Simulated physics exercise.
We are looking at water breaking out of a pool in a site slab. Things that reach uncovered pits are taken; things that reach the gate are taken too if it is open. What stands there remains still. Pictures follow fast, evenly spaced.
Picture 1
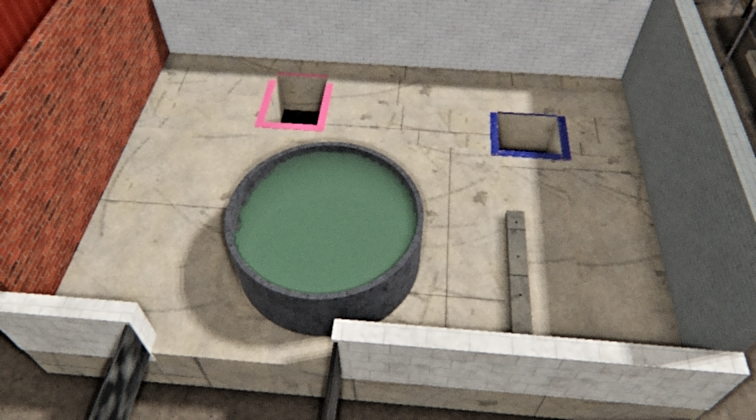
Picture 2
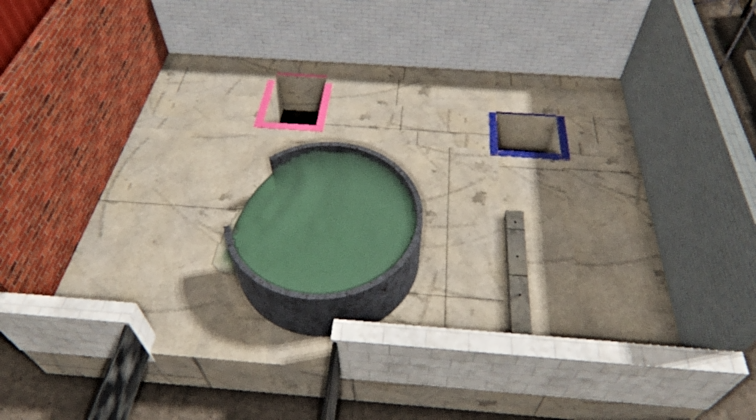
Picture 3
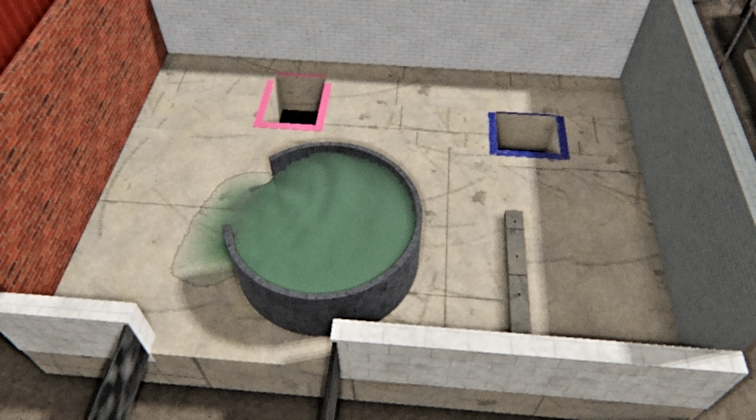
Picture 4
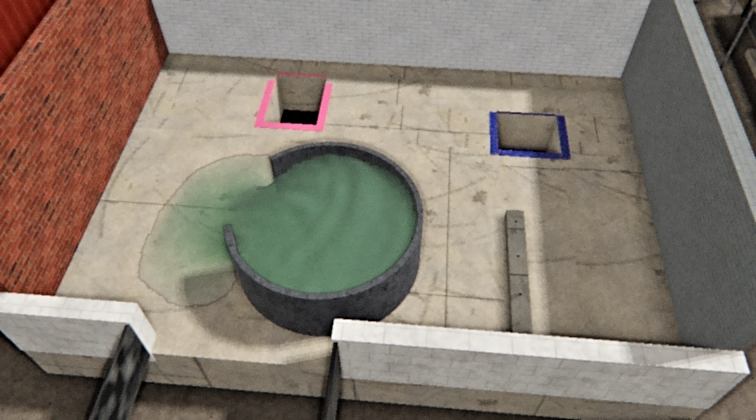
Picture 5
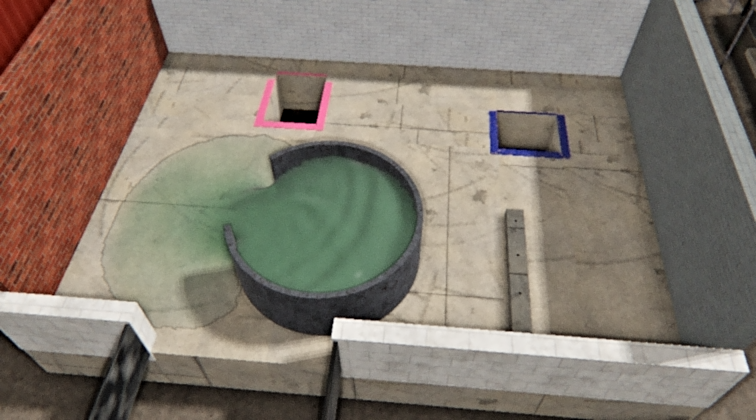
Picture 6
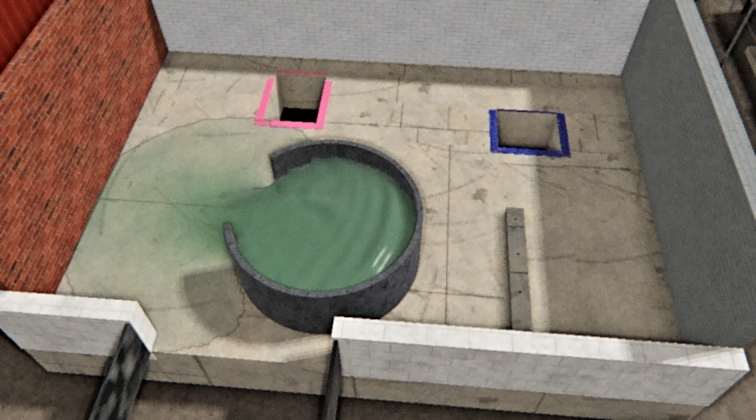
On a walled concrete slab, green water pours through a gap in a round pool's left side, spreading toward the brick wall.
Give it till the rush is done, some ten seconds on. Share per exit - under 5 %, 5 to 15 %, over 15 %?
One by one: The gate pulls in a good deal - past fifteen per cent, the pink pit pulls in a good deal - past fifteen per cent, the blue pit pulls in barely a drop - beneath five per cent.
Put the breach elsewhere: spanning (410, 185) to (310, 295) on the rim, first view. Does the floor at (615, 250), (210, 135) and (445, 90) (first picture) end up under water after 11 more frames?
Taking them in order, I'd say swamped, not reached and not reached.
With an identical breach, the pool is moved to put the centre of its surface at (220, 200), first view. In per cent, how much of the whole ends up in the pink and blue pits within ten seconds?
So pink takes 40 % and blue takes 2 %.
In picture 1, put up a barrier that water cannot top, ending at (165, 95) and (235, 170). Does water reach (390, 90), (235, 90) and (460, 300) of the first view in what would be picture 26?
Running through them in order, the first comes out free from flooding, the second taken by the flood and the last free from flooding.
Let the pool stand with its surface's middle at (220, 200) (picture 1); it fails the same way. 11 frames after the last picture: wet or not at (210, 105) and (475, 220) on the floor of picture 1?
In that order: Awash, dry.
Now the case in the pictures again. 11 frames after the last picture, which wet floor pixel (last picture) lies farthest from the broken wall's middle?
Around (170, 52).
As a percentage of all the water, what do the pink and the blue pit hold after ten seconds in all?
About 34 and 2 per cent.
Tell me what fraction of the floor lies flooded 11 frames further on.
Roughly 30 per cent.
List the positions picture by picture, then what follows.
The round pool at (325, 217) is whole and still, in the first frame.
The front is at a hidden place, out from the gap at (249, 219), in the second frame.
Water pours out at (249, 220) and has run to (180, 267), in the third frame.
Water pours out at (250, 221) and has run to (148, 268), in the fourth frame.
Water pours out at (250, 220) and has run to (109, 261), in the fifth frame.
The front is at (117, 165), out from the gap at (250, 219), in the sixth frame.
A moment on, water covers 30 % of the floor; the gate 0 %, the pink pit 0 %, the blue pit 0 %.
Next, water covers 30 % of the floor; the gate 0 %, the pink pit 0 %, the blue pit 0 %.
Then, water covers 40 % of the floor; the gate 2 %, the pink pit 5 %, the blue pit 0 %.
Later, water covers 50 % of the floor; the gate 10 %, the pink pit 20 %, the blue pit 1 %.
In the end, water covers 55 % of the floor; the gate 17 %, the pink pit 34 %, the blue pit 2 %.
